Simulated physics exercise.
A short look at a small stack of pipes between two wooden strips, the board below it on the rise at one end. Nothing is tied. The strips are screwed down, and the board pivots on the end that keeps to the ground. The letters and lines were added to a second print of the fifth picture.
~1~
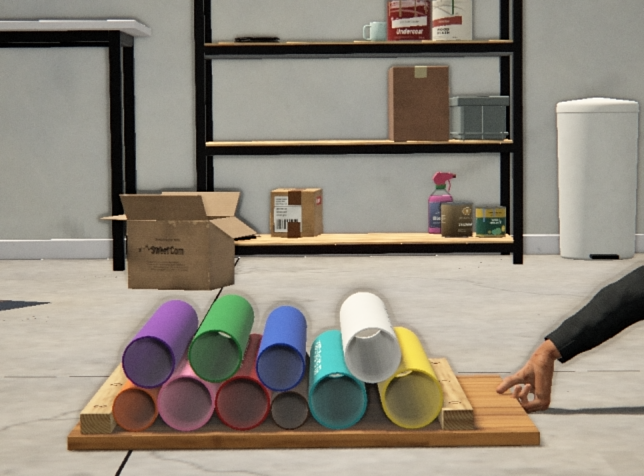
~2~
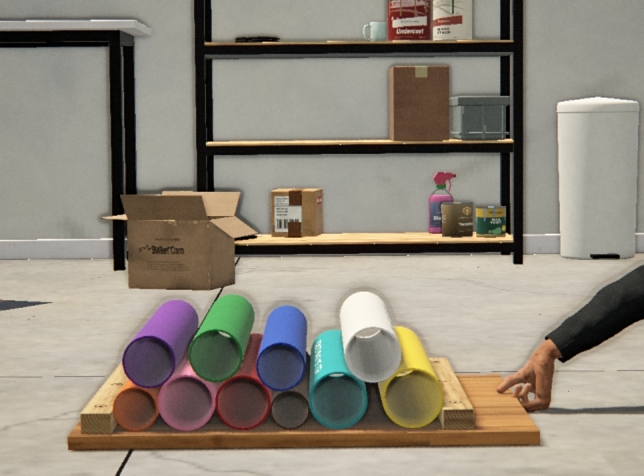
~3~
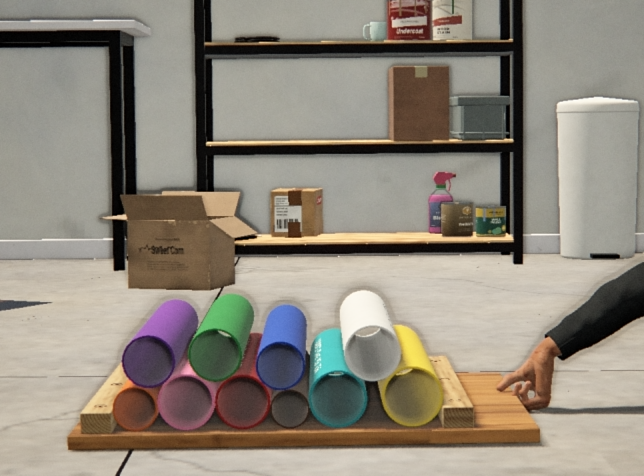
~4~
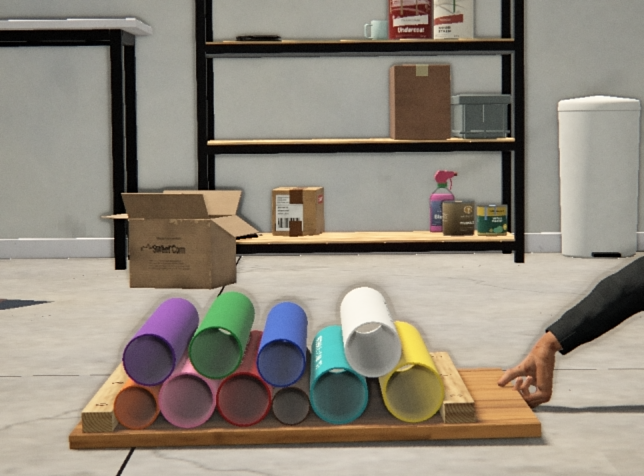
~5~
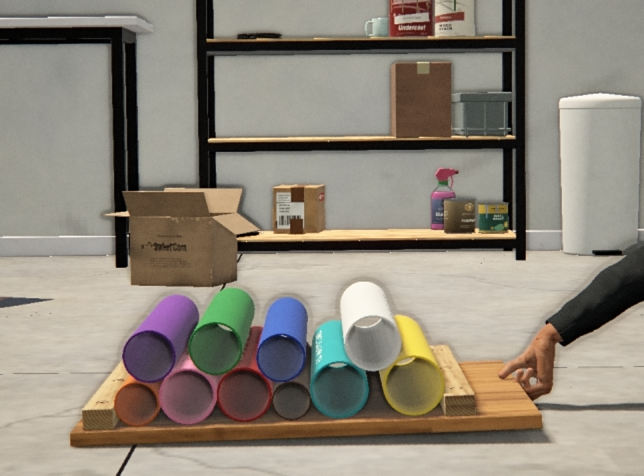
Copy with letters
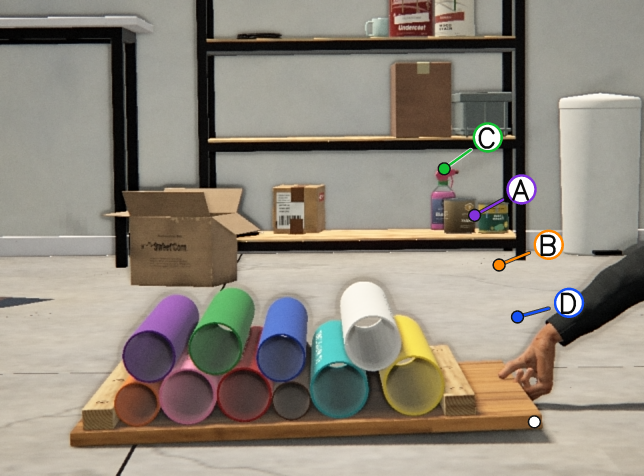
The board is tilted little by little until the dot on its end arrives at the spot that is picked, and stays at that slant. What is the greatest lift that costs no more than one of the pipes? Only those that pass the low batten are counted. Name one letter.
Stop at A.
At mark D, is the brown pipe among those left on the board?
The brown pipe: Yes.
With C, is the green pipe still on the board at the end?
The green pipe: No.
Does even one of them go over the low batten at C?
Yes, at C.
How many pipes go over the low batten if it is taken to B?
The count is one.
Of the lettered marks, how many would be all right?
The number is three.
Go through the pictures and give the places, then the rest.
In the first picture, board (305, 399); pink pipe (186, 402).
In the second picture, pink pipe (187, 402); red pipe (243, 403).
In the third picture, board (305, 397); yellow pipe (412, 396); white pipe (373, 353); turquoise pipe (338, 399).
In the fourth picture, board (307, 395); pink pipe (187, 400).
In the fifth picture, board (307, 390); pink pipe (188, 396).
On the marked copy, A at (475, 216); B at (499, 265); C at (444, 169); D at (517, 317); the white dot at (535, 422).
Following A. Soon after the start, board at 17°.
Later, board at 28°.
In the end, board at 28°, one over the low batten (purple).
As for the rest, B one over the low batten (purple); C two over the low batten (green, purple); D none over the low batten.
